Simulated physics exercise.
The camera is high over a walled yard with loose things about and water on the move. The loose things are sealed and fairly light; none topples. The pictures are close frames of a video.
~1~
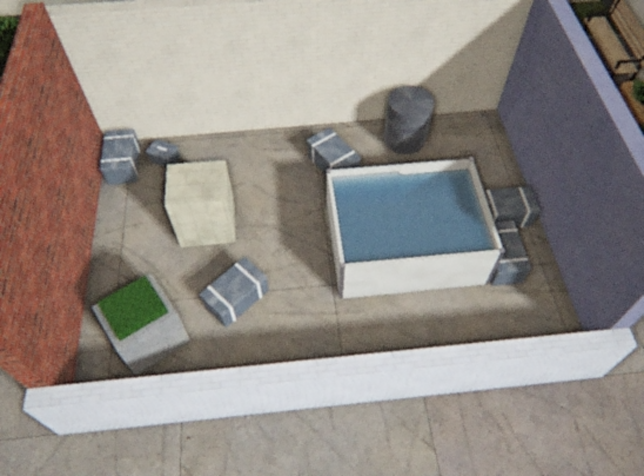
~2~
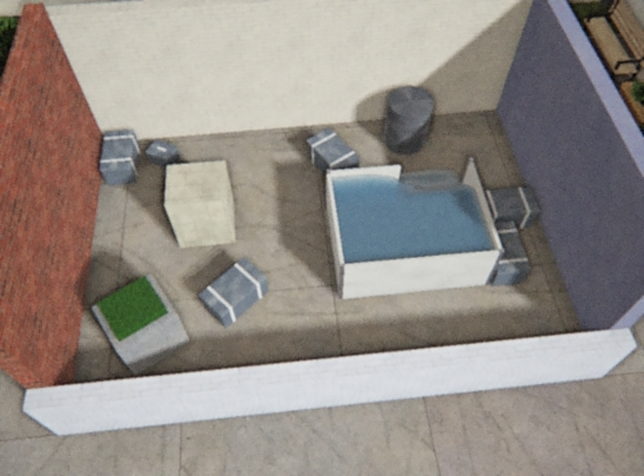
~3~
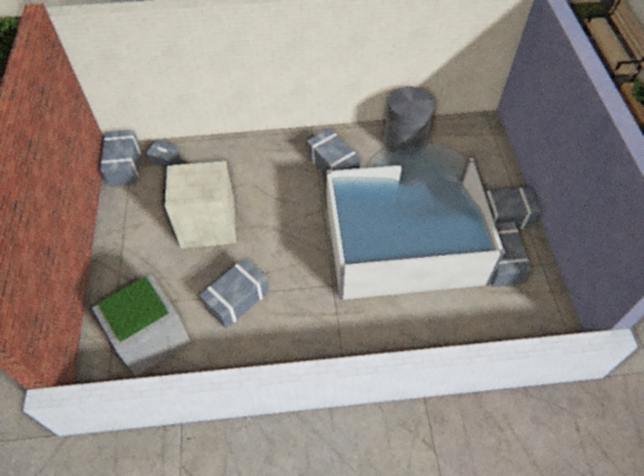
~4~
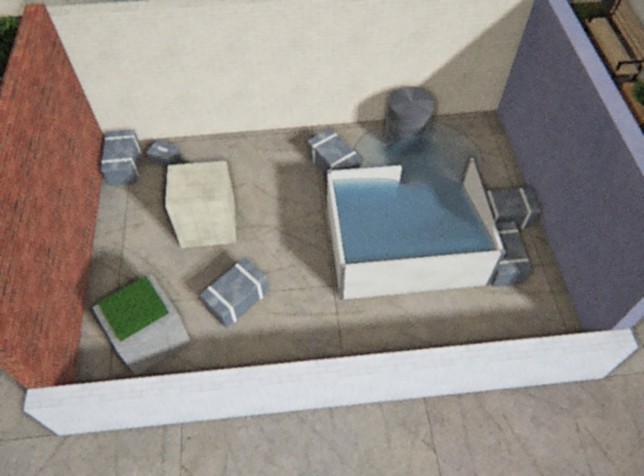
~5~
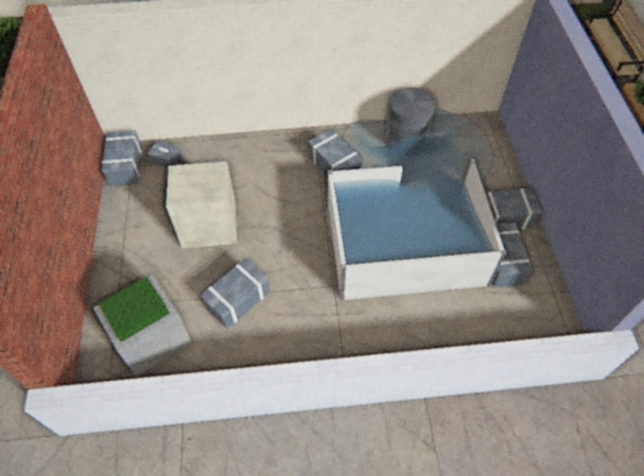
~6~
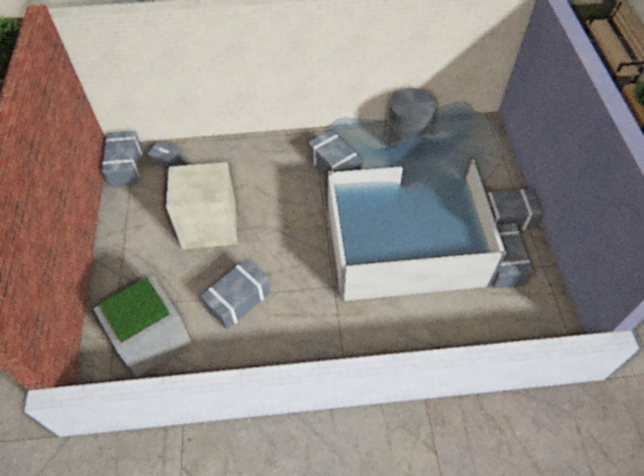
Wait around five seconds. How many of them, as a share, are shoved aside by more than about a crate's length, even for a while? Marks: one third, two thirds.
Share: Two thirds or more.
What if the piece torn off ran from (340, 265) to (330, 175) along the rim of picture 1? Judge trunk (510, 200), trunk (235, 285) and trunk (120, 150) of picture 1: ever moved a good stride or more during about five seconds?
In that order: Short of that, yes, yes.
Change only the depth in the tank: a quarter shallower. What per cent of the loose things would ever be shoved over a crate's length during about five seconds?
Some 90 per cent.
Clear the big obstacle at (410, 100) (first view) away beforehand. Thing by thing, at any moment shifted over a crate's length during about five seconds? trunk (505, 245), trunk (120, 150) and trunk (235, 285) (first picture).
One after the other: Shifted that much, not that far, short of that.
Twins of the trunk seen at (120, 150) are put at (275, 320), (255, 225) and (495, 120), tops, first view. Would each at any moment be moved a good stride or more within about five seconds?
In that order: Not that far, less than that, that far or more.
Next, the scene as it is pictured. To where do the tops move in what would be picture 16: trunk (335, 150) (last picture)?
Roughly at (261, 195).
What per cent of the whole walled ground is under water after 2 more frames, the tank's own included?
Close to 25 %.
A moment on, 0 of 7 are well off their spots; 0 afloat.
Next, 1 of 7 are well off their spots; 1 afloat.
Later, 5 of 7 are well off their spots; 4 afloat.
In the end, 6 of 7 are well off their spots, and 6 have been at some point; 4 afloat.
